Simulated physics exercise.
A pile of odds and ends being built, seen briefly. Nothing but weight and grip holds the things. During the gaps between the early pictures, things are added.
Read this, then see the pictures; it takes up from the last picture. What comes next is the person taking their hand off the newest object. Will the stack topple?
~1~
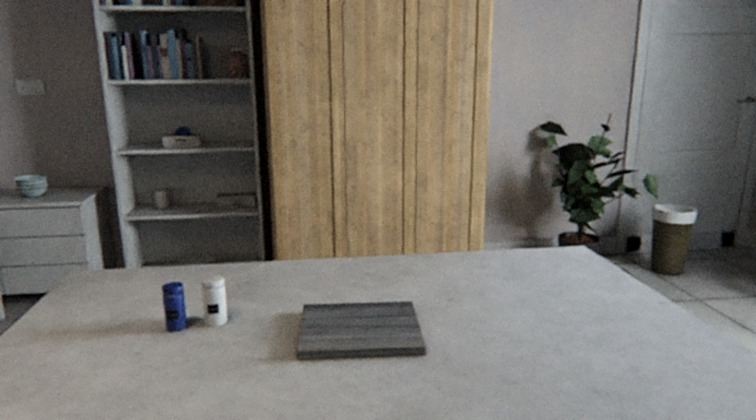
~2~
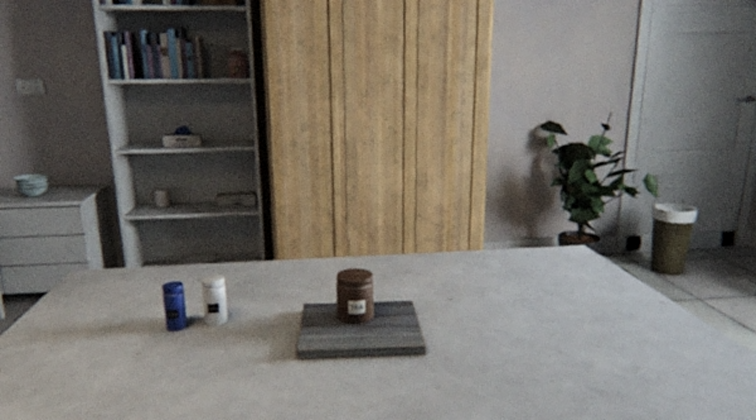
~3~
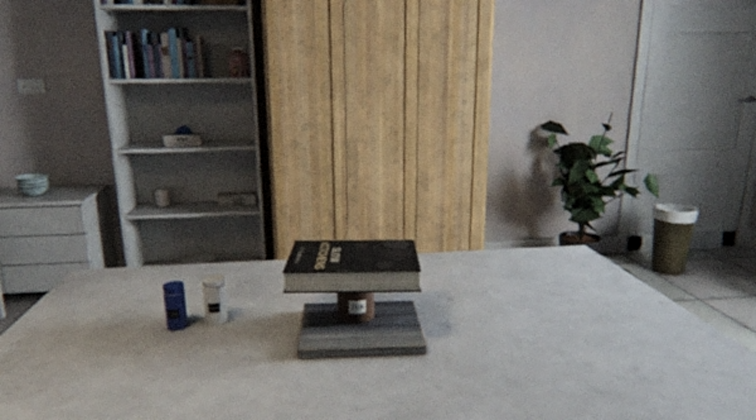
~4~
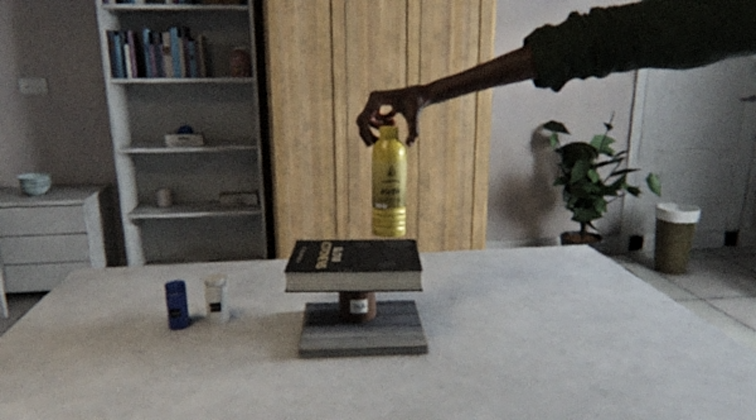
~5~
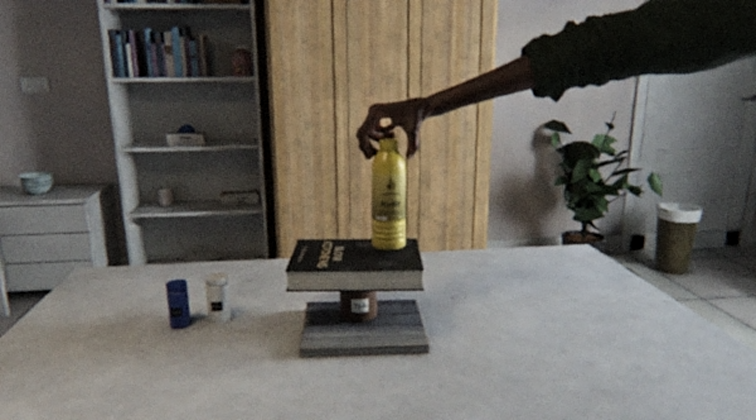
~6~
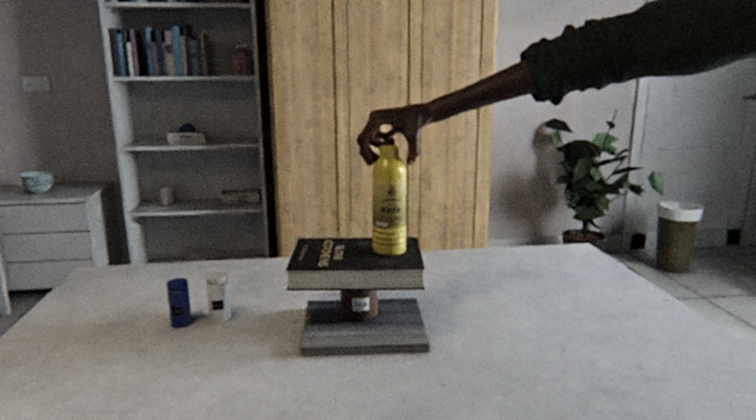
No, safe to say it works.
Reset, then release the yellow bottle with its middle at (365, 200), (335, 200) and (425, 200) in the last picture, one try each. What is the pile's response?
First try: It holds; second try: It stays up; third try: It gives way.
Then, 0.90 s on from there, no change.
Then, 2.10 s on from there, yellow bottle resting near (389, 200).
In the end, all 6 unmoved. At the end, from the last picture's camera, yellow bottle near (390, 200). The pile holds.
